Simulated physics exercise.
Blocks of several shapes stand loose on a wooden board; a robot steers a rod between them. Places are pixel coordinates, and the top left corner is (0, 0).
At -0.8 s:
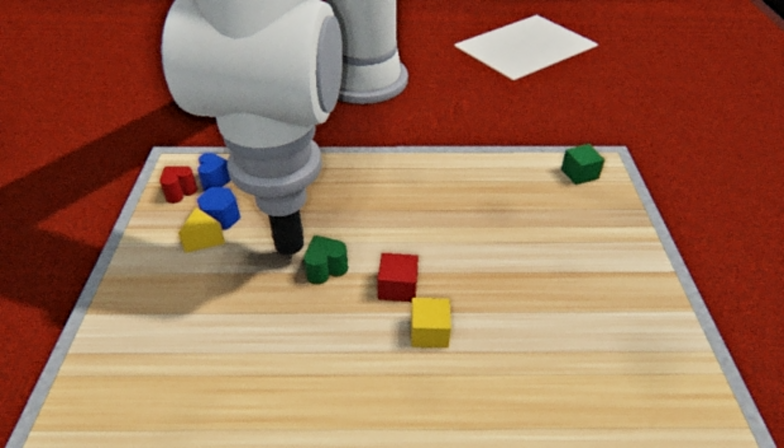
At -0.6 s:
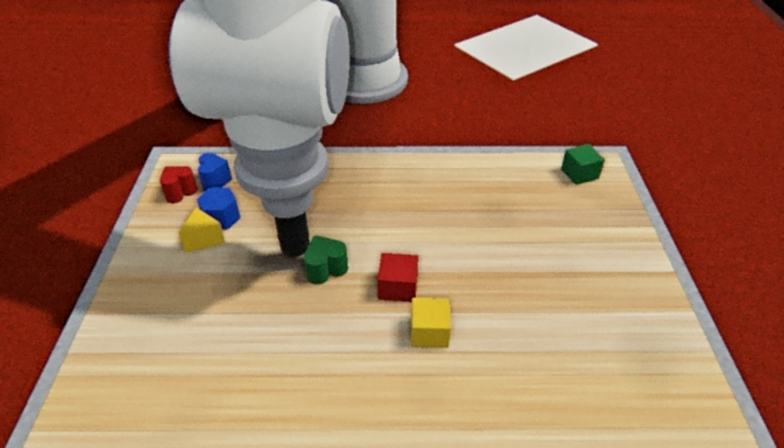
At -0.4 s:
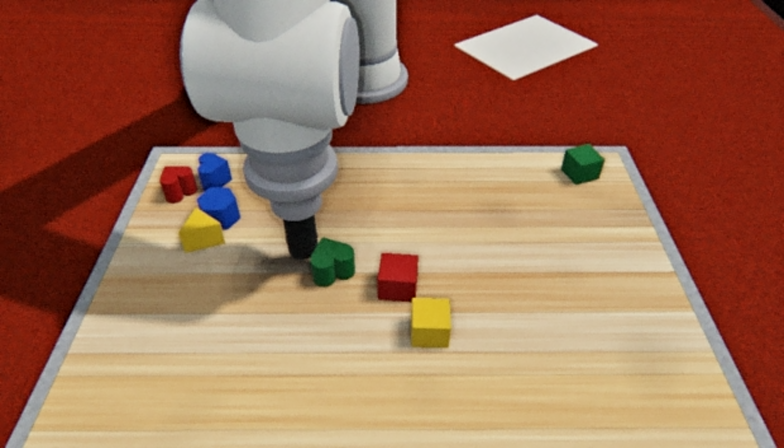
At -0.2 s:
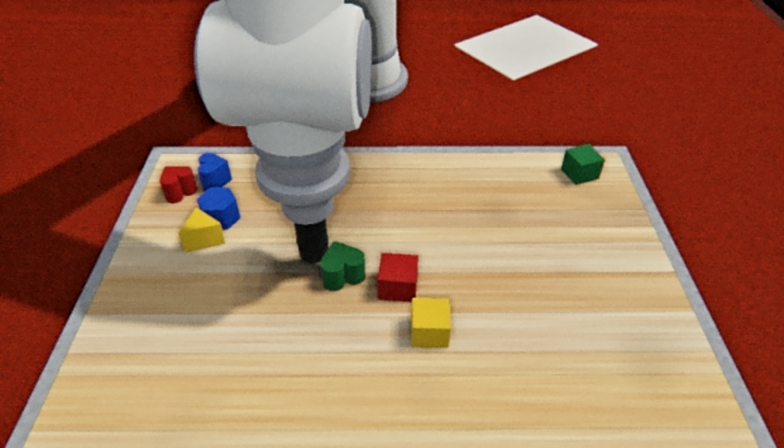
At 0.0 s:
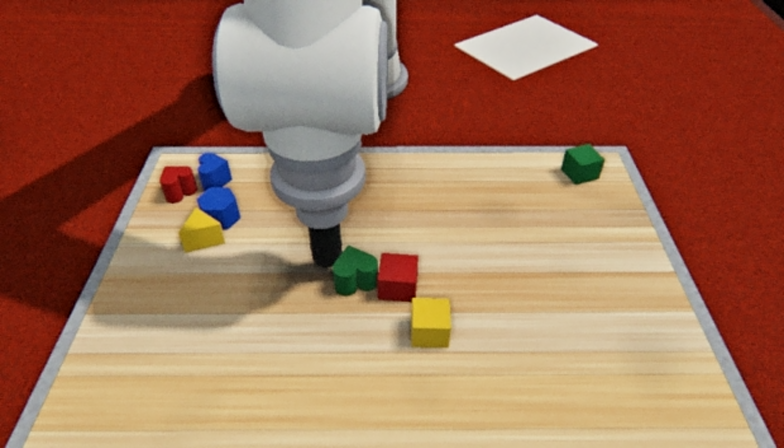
A robot arm's rod moves right and pushes the green heart toward the red block.
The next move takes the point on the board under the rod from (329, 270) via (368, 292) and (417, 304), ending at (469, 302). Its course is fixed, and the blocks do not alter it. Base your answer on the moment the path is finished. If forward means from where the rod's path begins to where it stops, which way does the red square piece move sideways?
The shift goes left.
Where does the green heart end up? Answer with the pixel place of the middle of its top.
Most likely (480, 309).
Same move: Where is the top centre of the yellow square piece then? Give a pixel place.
So, by the moment the path ends, you'll find the top centre of the yellow square piece at (464, 337).
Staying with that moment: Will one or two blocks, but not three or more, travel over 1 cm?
No - that is not the case.
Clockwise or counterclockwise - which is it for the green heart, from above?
Direction: Clockwise.
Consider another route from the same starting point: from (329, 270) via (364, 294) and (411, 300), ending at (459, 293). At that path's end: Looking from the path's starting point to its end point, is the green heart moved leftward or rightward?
It moves over to the right.
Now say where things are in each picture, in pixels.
Lower end of the rod at (290, 246), tops of blocks, green heart at (324, 249), red square piece at (398, 267), yellow square piece at (431, 312), in the first picture.
Rod at (295, 247), blocks as before, in the second picture.
Rod at (304, 250), green heart at (331, 252), in the third picture.
Rod at (314, 253), green heart at (341, 256), in the fourth picture.
Rod at (328, 258), green heart at (354, 261), red square piece at (398, 267), yellow square piece at (431, 312), in the fifth picture.
What follows on the original path. One third of the way, rod at (368, 280); green heart at (398, 283); red square piece at (442, 275), turned 35° anticlockwise.
Two thirds of the way, rod at (419, 291); green heart at (448, 300); red square piece at (461, 273), turned 60° anticlockwise; yellow square piece at (456, 332), turned 35° clockwise.
At the end, rod at (471, 289); green heart at (480, 309), turned 55° clockwise; red square piece at (500, 261), turned 100° anticlockwise; yellow square piece at (464, 337), turned 65° clockwise.
